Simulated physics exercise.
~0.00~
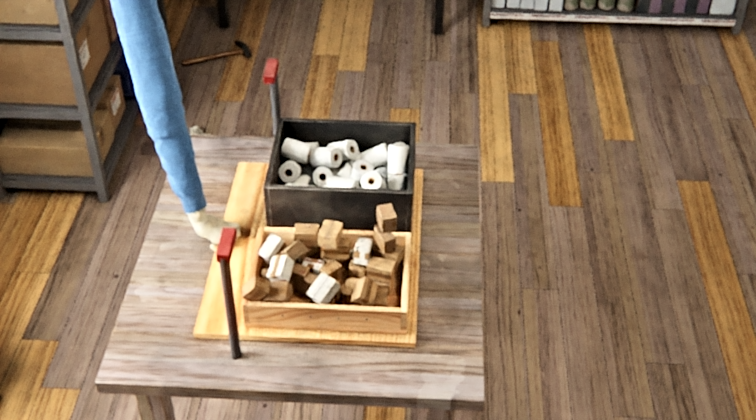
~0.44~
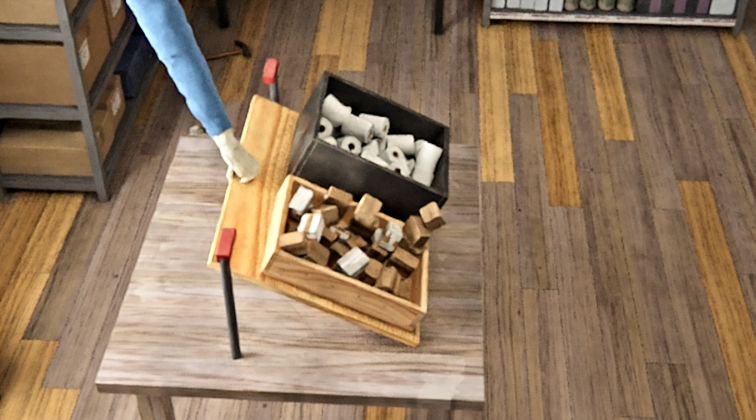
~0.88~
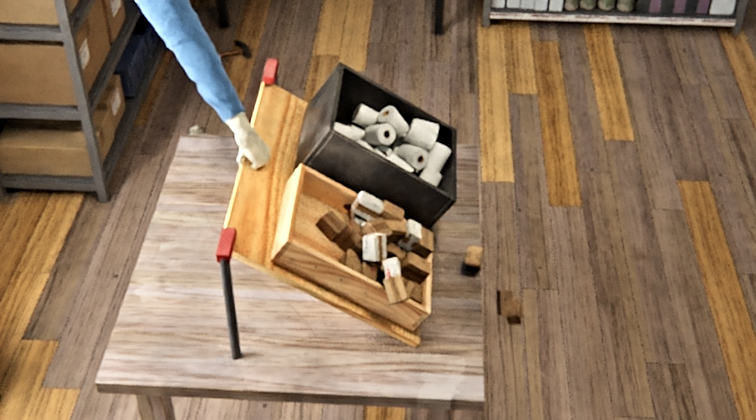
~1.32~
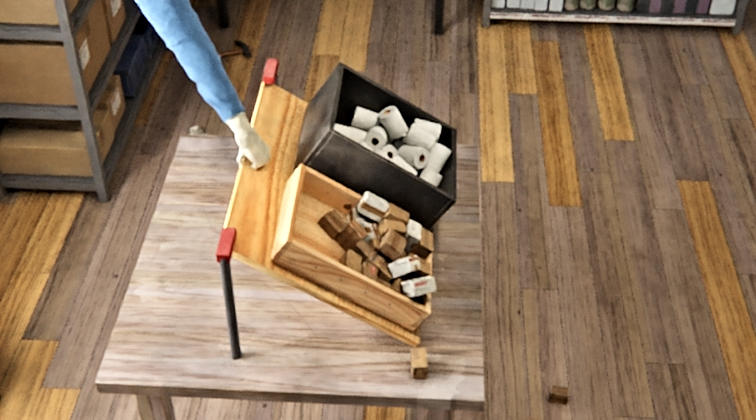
A gloved hand tilts a board carrying two crates, and a few wooden blocks tumble out.
